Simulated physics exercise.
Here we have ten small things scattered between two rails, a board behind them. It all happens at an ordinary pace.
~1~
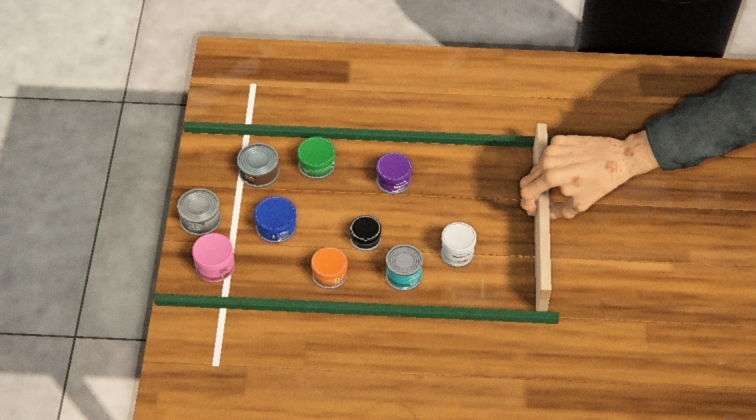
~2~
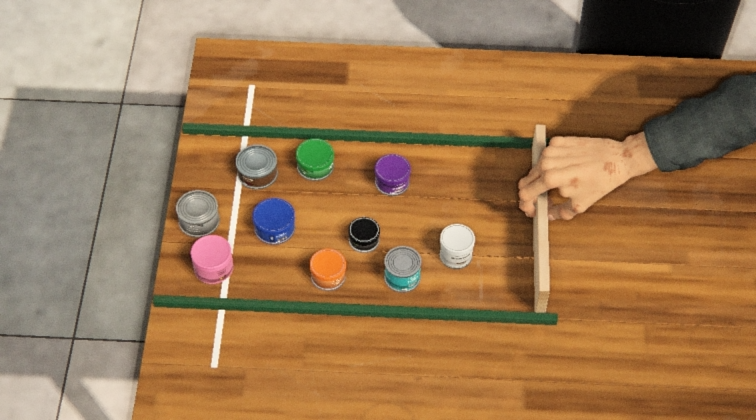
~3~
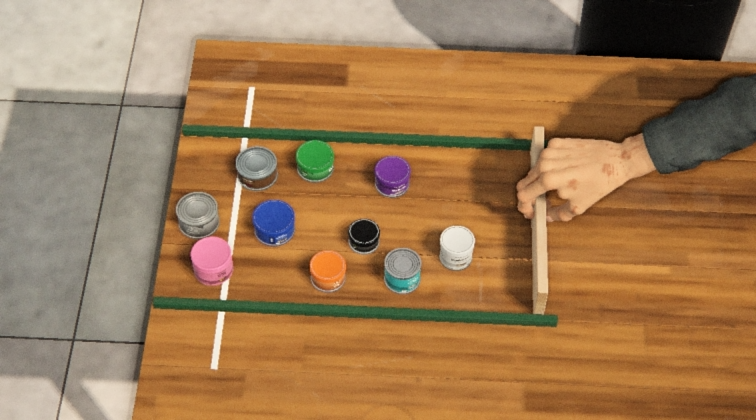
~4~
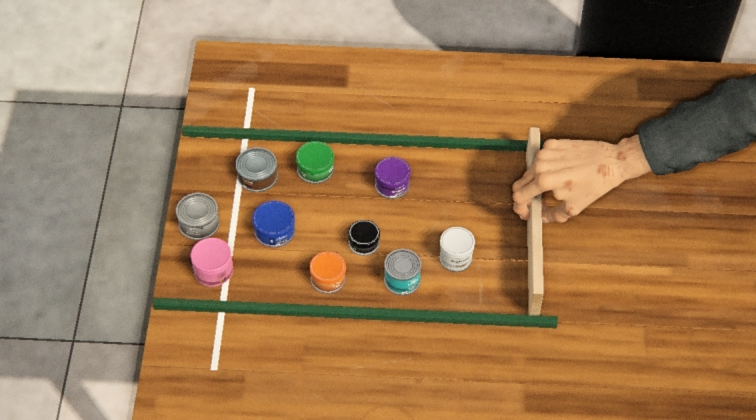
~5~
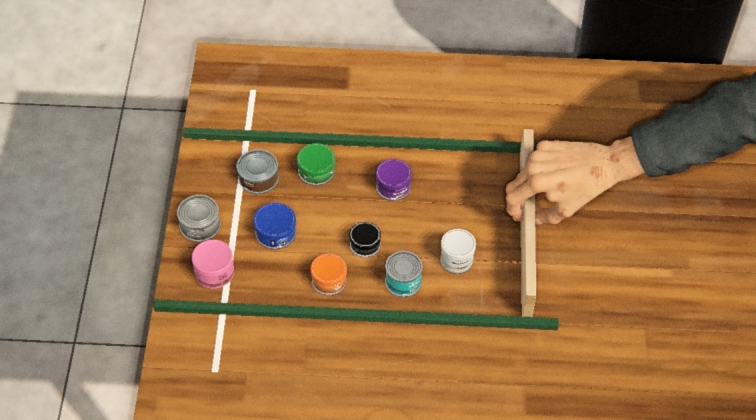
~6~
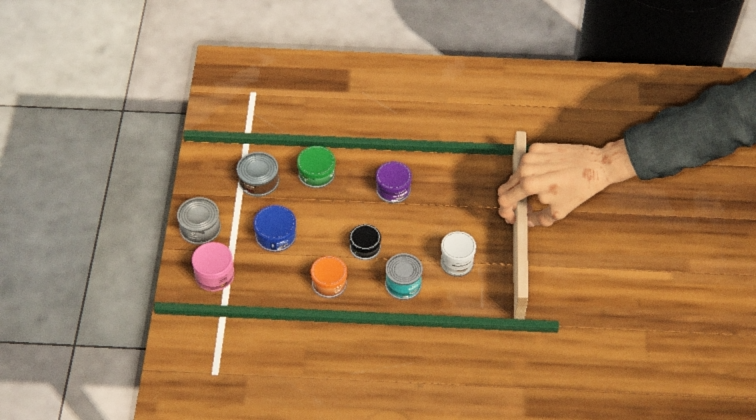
On a wooden table, a hand slides a board slightly left toward ten small containers.
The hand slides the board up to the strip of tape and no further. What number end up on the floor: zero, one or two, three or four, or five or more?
Outcome: The number that fall off is one or two.
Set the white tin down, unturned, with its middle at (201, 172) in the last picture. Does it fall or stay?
It falls.
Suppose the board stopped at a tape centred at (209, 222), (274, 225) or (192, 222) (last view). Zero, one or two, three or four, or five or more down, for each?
The falls would be 5 or more; none at all; at least five.
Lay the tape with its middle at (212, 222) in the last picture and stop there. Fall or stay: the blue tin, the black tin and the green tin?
The blue tin is lost, the black tin remains up, the green tin holds on.
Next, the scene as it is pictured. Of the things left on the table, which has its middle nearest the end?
The pink tub ends nearest.
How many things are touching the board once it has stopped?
That makes 5.
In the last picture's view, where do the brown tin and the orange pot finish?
Near (191, 169) and (176, 287).
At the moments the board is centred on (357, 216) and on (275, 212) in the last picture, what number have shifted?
By then 6, and 10.
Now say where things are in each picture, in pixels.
In the first frame, grey tin (200, 212); pink tub (214, 258); brown tin (258, 165); board (542, 215); tape (236, 215).
In the second frame, pink tub (212, 260); purple pot (392, 175).
In the third frame, brown tin (257, 169); white tin (457, 248).
In the fourth frame, grey tin (198, 216); green tin (315, 162).
In the fifth frame, pink tub (213, 264); turquoise tin (404, 274).
In the sixth frame, grey tin (199, 221); pink tub (214, 267); brown tin (258, 174); board (520, 223); tape (236, 223).
Soon after, none off yet; grey tin at rest near (199, 221); pink tub at rest near (214, 267); brown tin at rest near (258, 174).
After that, none off yet; grey tin at rest near (196, 221); pink tub displaced a little near (191, 265); brown tin displaced a little near (239, 171).
In the end, the number that fall off is one or two; gone, grey tin.
